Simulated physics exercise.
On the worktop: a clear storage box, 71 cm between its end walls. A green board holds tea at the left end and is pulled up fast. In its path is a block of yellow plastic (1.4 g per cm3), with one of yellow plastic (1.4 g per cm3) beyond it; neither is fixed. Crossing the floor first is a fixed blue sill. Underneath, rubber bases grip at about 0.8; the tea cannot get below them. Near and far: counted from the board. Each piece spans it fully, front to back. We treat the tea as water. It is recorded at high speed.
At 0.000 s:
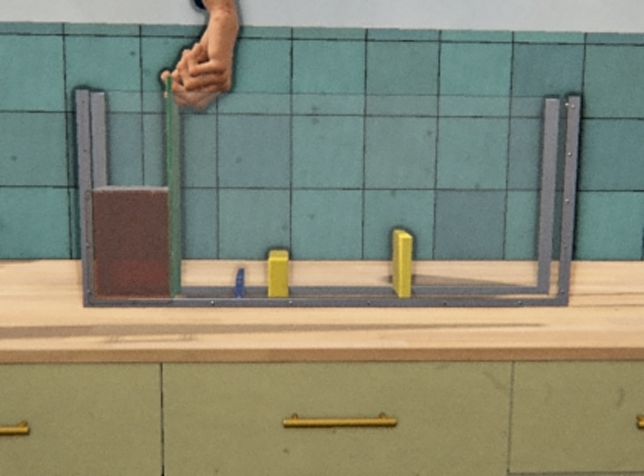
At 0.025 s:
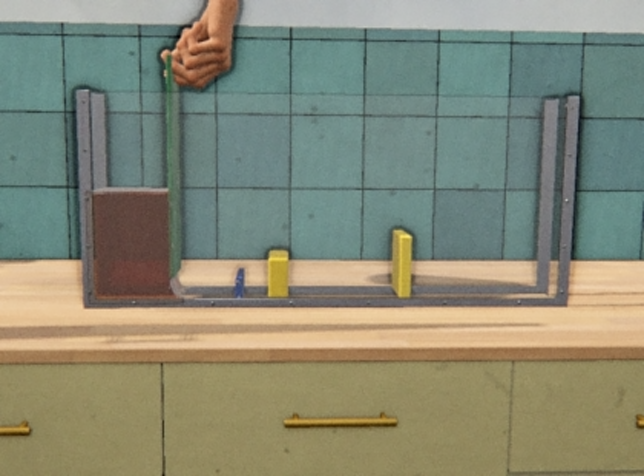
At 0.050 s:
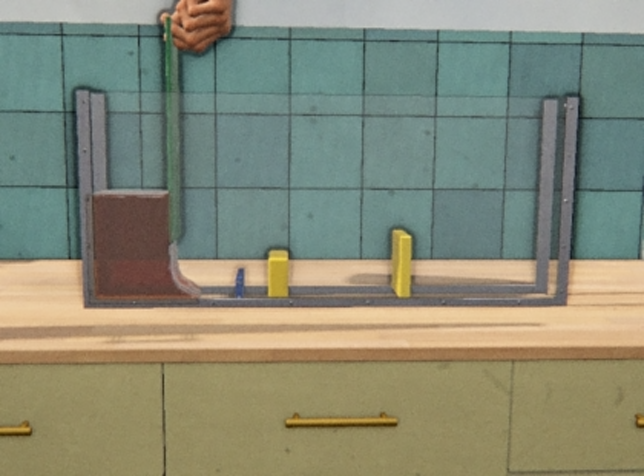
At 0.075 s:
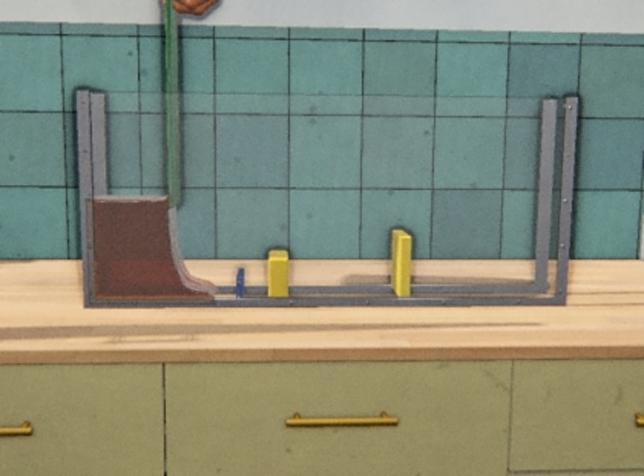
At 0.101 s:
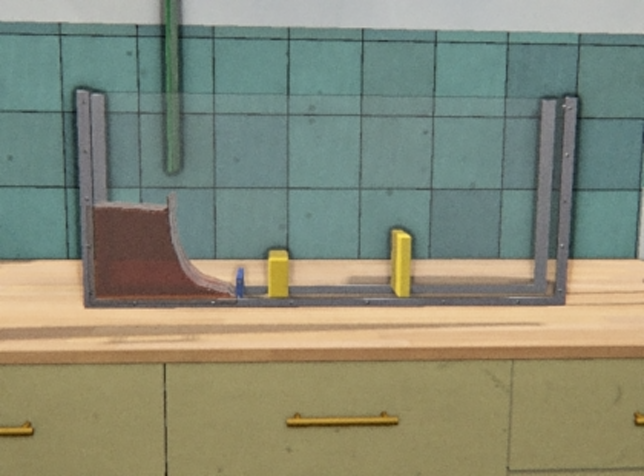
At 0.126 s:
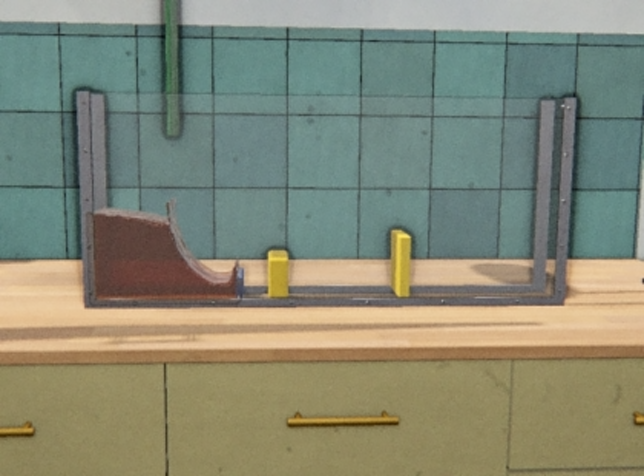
At first, a hand grips a green board that holds reddish-brown liquid at the left end of a clear box, with a small blue piece and two yellow blocks standing to the right. The hand pulls the board upward, and the liquid slumps out beneath it, spreading right along the floor to the blue piece.
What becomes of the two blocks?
Outcome: My guess is the near block gets tipped. My guess is the far block gets tipped.
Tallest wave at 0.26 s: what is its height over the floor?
Roughly 18.5 cm up.
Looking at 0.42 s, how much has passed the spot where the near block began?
Around 26 %.
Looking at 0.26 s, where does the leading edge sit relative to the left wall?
It has got out to near 34 cm from the left end.
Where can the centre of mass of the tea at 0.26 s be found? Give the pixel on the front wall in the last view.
I'd put it somewhere about (191, 266) in that last view.
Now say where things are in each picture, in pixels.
In the first frame, level at the left end (97, 192); front at (169, 297); board bottom (172, 297); the near block's top is at (279, 261); the far block's top is at (407, 240).
In the second frame, level at the left end (97, 193); front at (181, 297); board bottom (172, 277).
In the third frame, level at the left end (97, 196); front at (196, 297); board bottom (171, 242).
In the fourth frame, level at the left end (98, 201); front at (213, 297); board bottom (171, 206).
In the fifth frame, level at the left end (98, 208); front at (232, 297); board bottom (170, 171).
In the sixth frame, level at the left end (98, 216); front at (235, 297); the board is clear; the near block's top is at (279, 261); the far block's top is at (406, 240).
By 0.26 s the front has run 34 cm from the left wall, the near block is upright and the far block is upright.
By 0.42 s the near block leans 30° and the far block leans 18°.
By 0.68 s the near block lies flat and the far block lies flat.
At rest the near block lies flat and the far block lies flat; 24 per cent of the tea is past where the far block first stood.
